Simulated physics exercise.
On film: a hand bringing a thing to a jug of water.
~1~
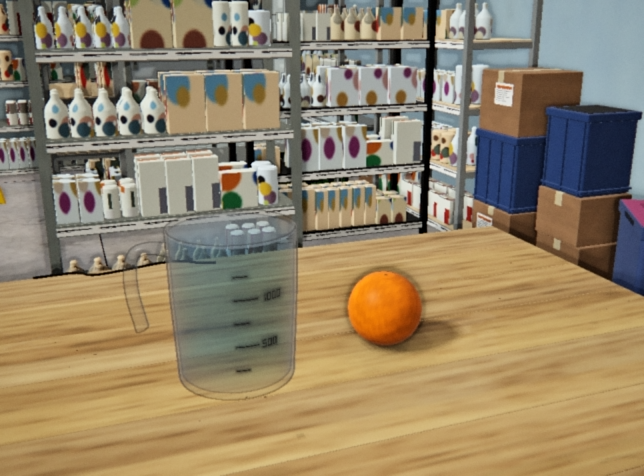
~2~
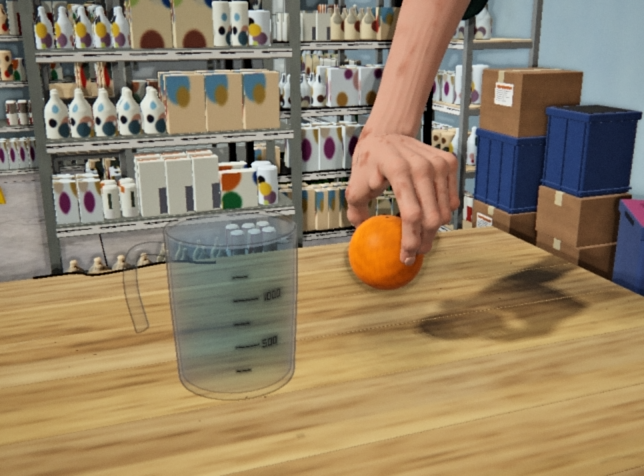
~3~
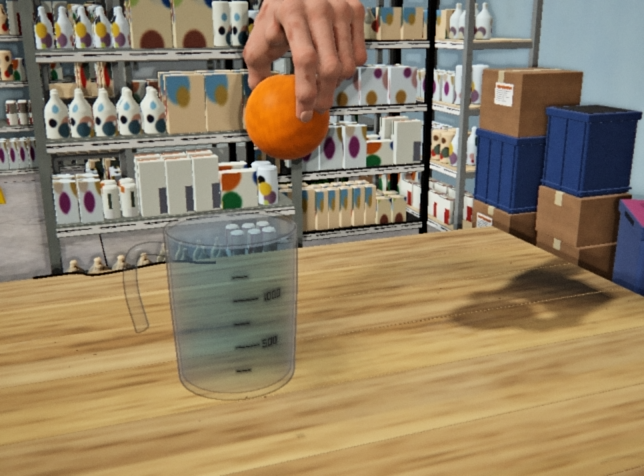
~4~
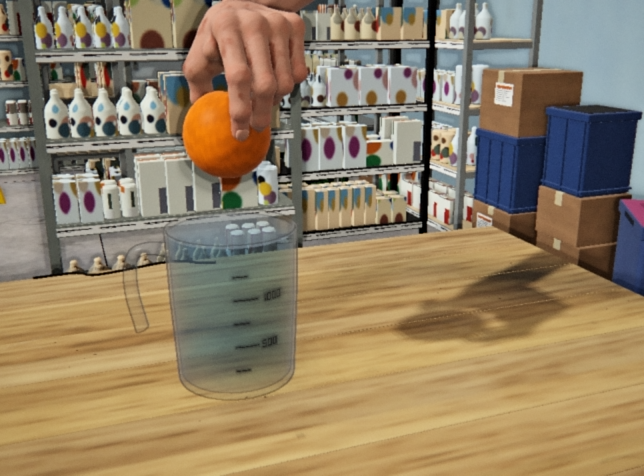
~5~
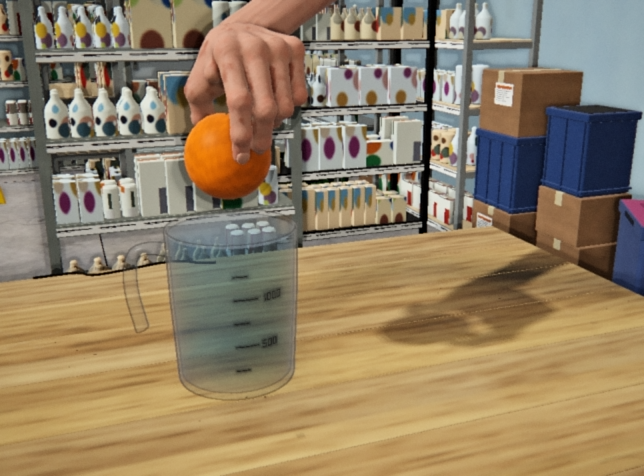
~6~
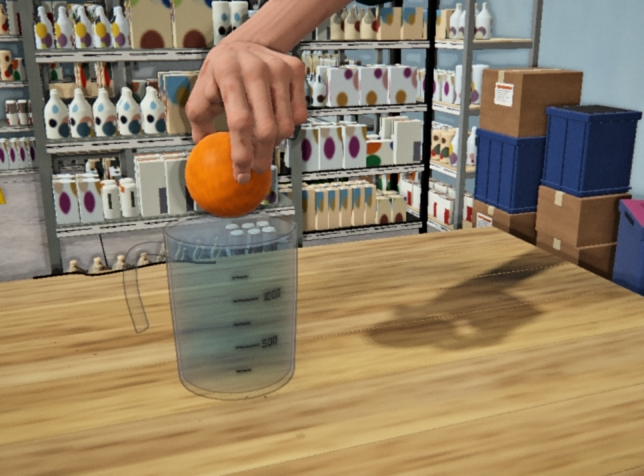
To begin with, an orange rests on a wooden table to the right of a clear jug nearly full of water, with stocked shelves behind. A hand grips the orange, lifts it and carries it left over the jug, then lowers it little by little to just above the water.
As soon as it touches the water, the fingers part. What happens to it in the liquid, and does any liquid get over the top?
Water: I expect it will stay afloat; jug: I expect it will spill over.
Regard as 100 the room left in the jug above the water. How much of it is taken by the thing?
I'd put it close to 410 per cent.
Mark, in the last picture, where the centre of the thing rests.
(232, 249) or thereabouts.
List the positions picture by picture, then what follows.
In the first frame, the orange lies on the top at (385, 308); jug (234, 298) nearly full.
The second frame shows a hand picks up the orange at (387, 252); jug nearly full, surface at (231, 230).
In the third frame, the orange is carried over at (288, 117); jug (234, 298) nearly full.
In the fourth frame, the orange is above the jug at (227, 135); jug nearly full, surface at (231, 230).
The fifth frame shows the orange comes down at (228, 157); jug (234, 298) nearly full.
In the sixth frame, the orange is just over the surface at (229, 175); jug nearly full, surface at (231, 230).
A moment on, the orange enters the water; the jug is full to the brim; a puddle lies round it.
Further on, the orange comes up again; the jug is full to the brim; a puddle lies round it.
When it is over, the orange is afloat; the jug is full to the brim; a puddle lies round it.
